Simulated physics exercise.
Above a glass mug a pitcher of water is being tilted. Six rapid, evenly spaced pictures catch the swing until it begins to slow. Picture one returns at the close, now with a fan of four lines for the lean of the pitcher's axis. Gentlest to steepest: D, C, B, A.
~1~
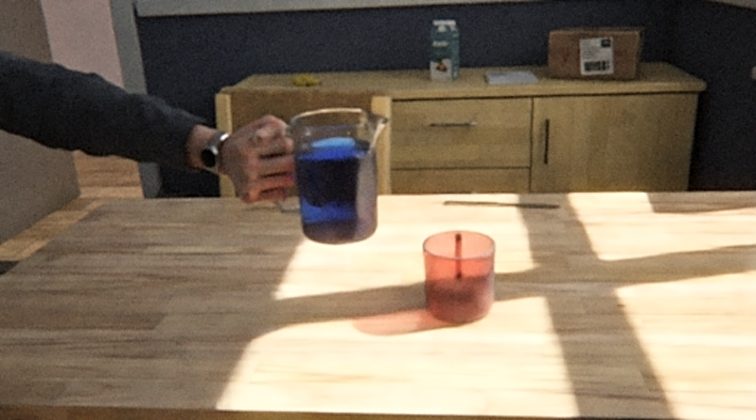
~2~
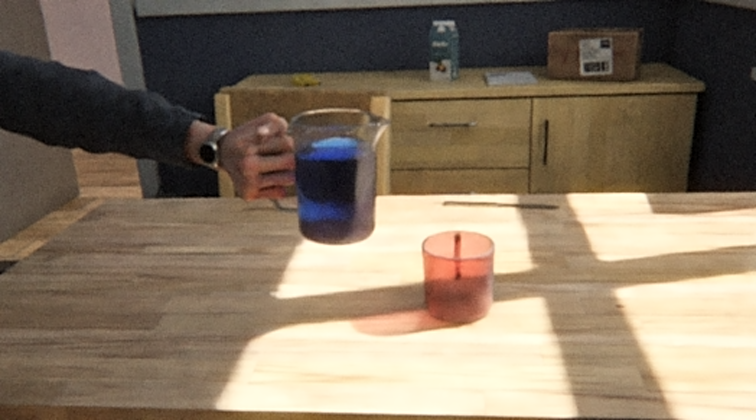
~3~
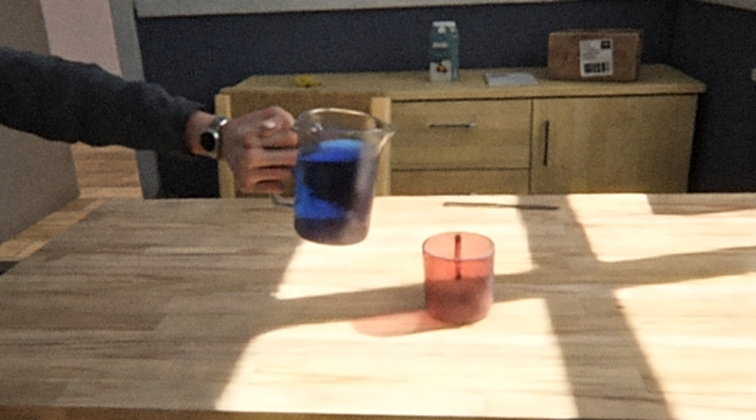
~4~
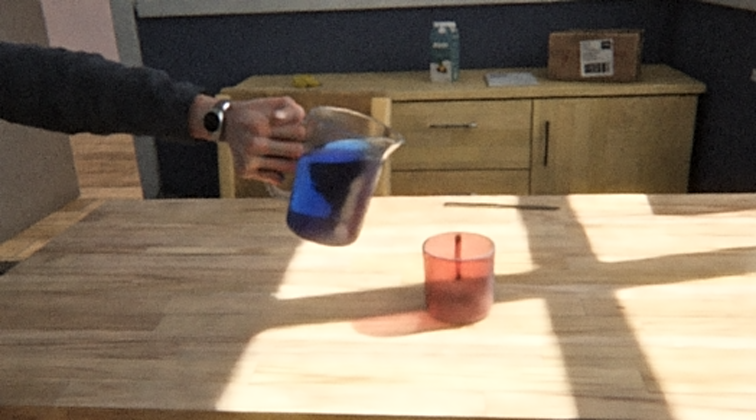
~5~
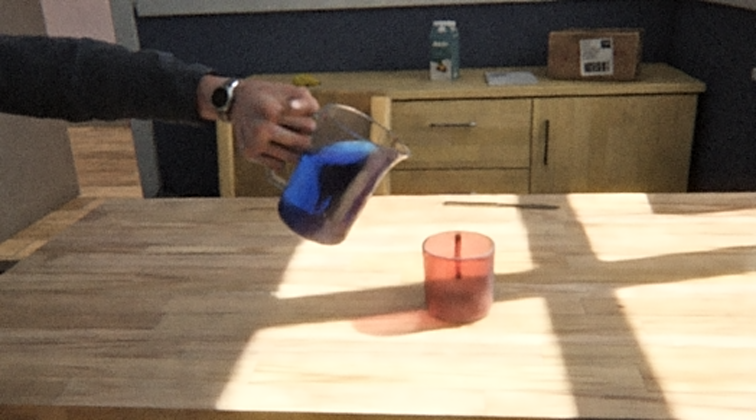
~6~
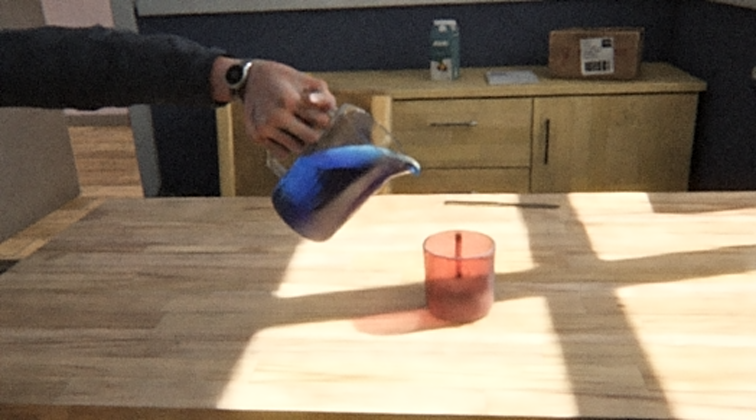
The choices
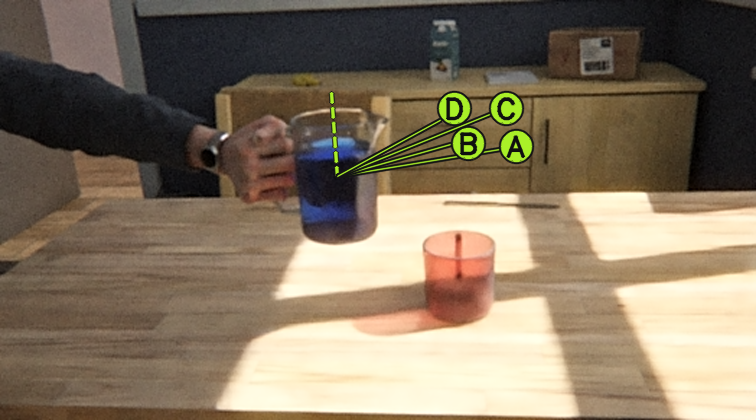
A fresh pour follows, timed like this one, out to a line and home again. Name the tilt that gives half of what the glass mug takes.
D.
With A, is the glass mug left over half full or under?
Over half.
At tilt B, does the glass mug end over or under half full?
Over half.
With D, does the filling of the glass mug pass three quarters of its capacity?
No, less.
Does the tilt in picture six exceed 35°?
Yes, it does.
On the marked copy, A at (499, 149); B at (450, 144); C at (490, 114); D at (440, 120).
Choosing A, the glass mug is filled to the brim; 7 % of the water is spilt.
Choosing B, the glass mug ends with about 86 % of what it can hold.
Choosing C, the glass mug ends with about 67 % of what it can hold.
Choosing D, the glass mug ends with about 49 % of what it can hold.
